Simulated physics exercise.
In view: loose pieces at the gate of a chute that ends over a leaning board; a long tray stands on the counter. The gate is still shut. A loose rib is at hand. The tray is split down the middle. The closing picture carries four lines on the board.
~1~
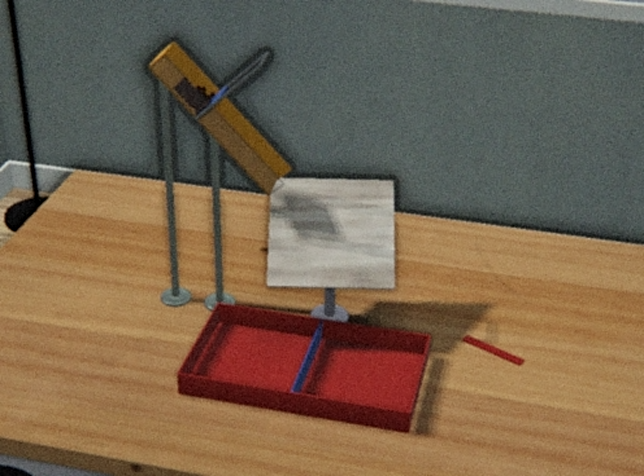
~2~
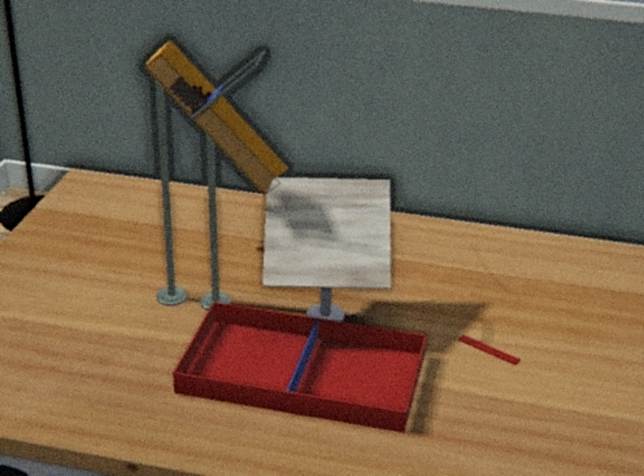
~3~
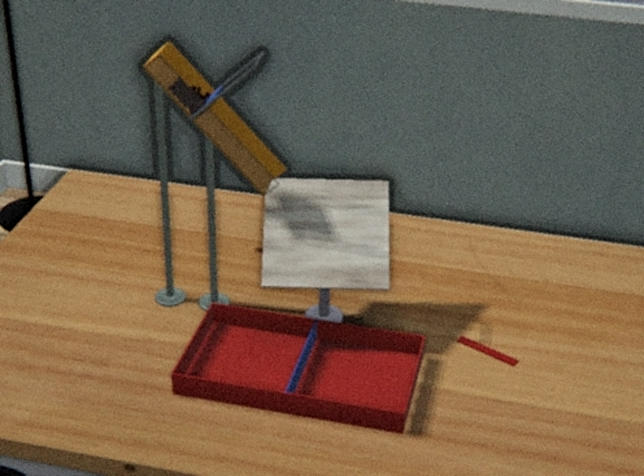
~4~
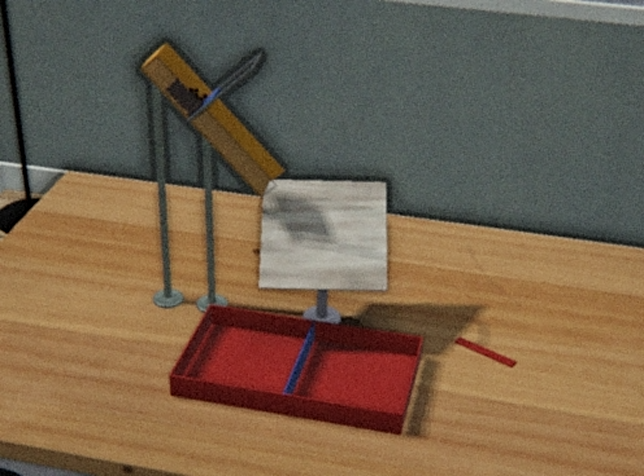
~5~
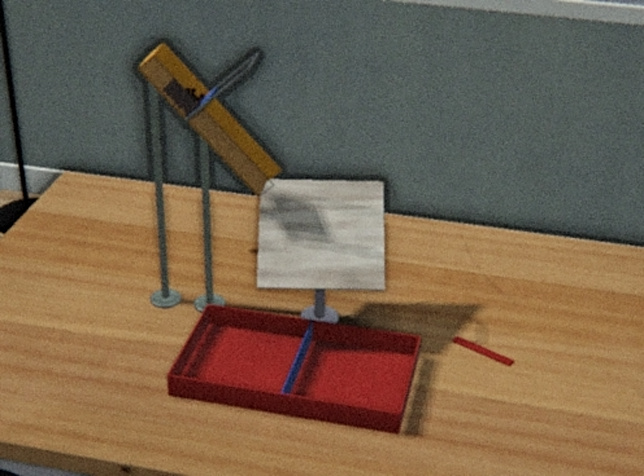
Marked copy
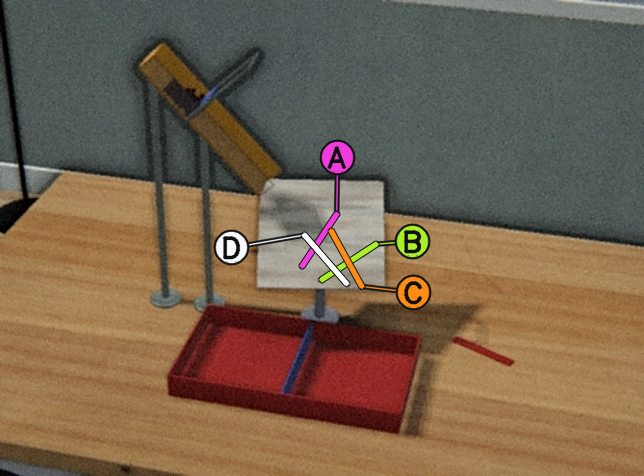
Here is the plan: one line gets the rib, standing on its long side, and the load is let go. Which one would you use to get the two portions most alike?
B beats the others.
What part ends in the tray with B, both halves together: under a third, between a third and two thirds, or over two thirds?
It is over two thirds.
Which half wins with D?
Right.
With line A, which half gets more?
Left.
On the marked copy, line A from (336, 214) to (302, 266); line B from (376, 244) to (321, 279); line C from (331, 231) to (361, 286); line D from (304, 235) to (346, 283).
With A, of what is caught, most in the left half, a small part in the right.
With B, of what is caught, about half in the left half, about a third in the right.
With C, of what is caught, a small part in the left half, nearly all in the right.
With D, of what is caught, a small part in the left half, most in the right.
